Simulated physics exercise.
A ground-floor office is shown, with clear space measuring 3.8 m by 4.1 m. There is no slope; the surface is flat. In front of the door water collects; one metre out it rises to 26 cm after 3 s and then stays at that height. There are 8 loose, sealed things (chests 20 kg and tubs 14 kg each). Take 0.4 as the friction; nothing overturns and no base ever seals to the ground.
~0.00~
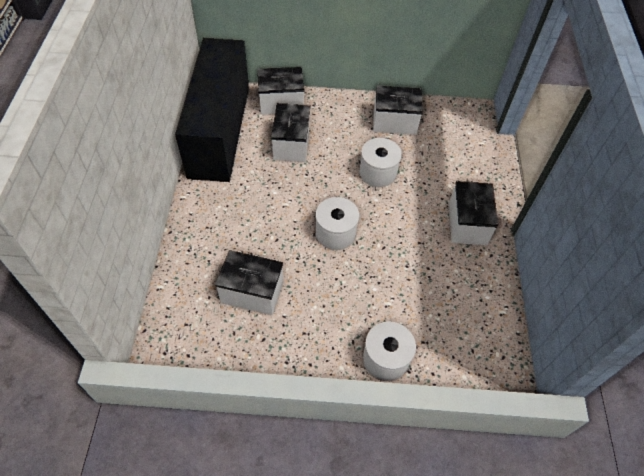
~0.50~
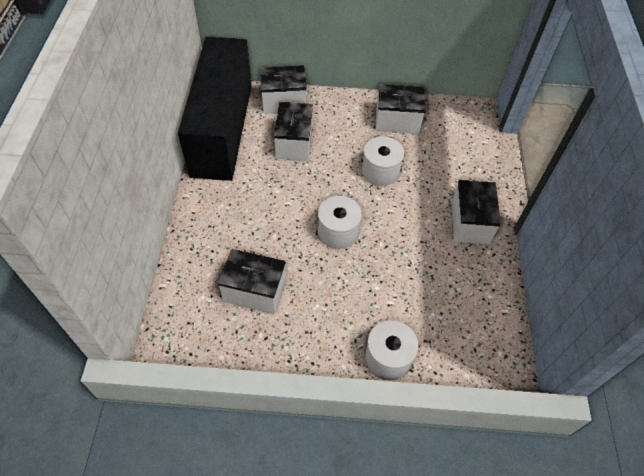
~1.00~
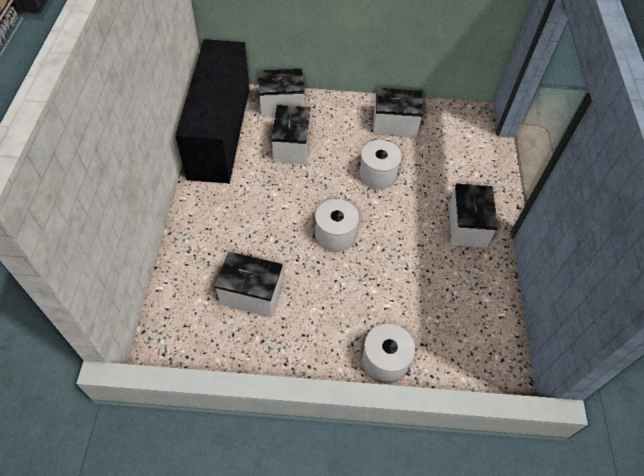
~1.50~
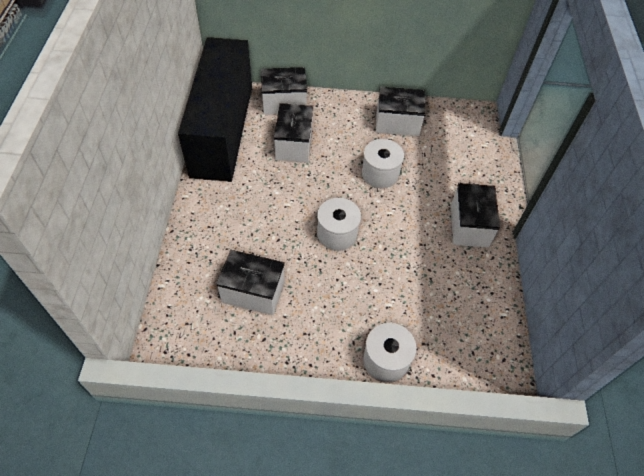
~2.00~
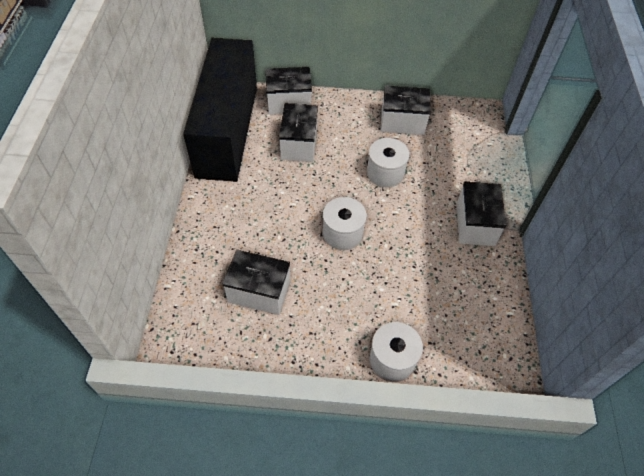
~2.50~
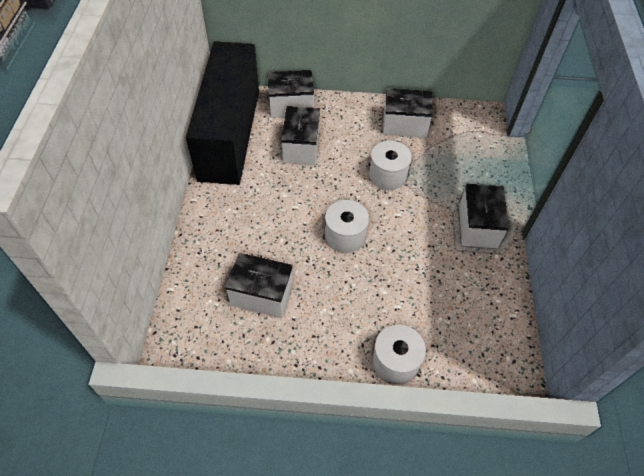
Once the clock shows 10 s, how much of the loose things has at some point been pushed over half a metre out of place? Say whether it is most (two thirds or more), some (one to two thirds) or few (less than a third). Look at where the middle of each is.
Most.
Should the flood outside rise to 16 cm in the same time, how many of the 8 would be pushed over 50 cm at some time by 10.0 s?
You'd get 3 in that case.
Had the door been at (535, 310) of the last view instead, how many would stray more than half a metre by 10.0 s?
That would give 7.
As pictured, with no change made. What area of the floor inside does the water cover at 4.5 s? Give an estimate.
My estimate is roughly 10.5 m2.
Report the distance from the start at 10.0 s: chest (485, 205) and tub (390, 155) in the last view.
Respectively 80 and 200 centimetres.
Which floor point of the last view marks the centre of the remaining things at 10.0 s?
Near (364, 296).
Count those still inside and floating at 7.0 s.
By my count, 4.
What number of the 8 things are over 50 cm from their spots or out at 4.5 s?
The number comes to 3.
After 3.5 s 0 of 8 are over 50 cm from their spots; 0 afloat.
After 4.5 s 3 of 8 are over 50 cm from their spots; 0 afloat.
After 7.0 s 5 of 8 are over 50 cm from their spots; 4 afloat.
After 10.0 s 8 of 8 are over 50 cm from their spots, and 8 have been at some point; 7 afloat.
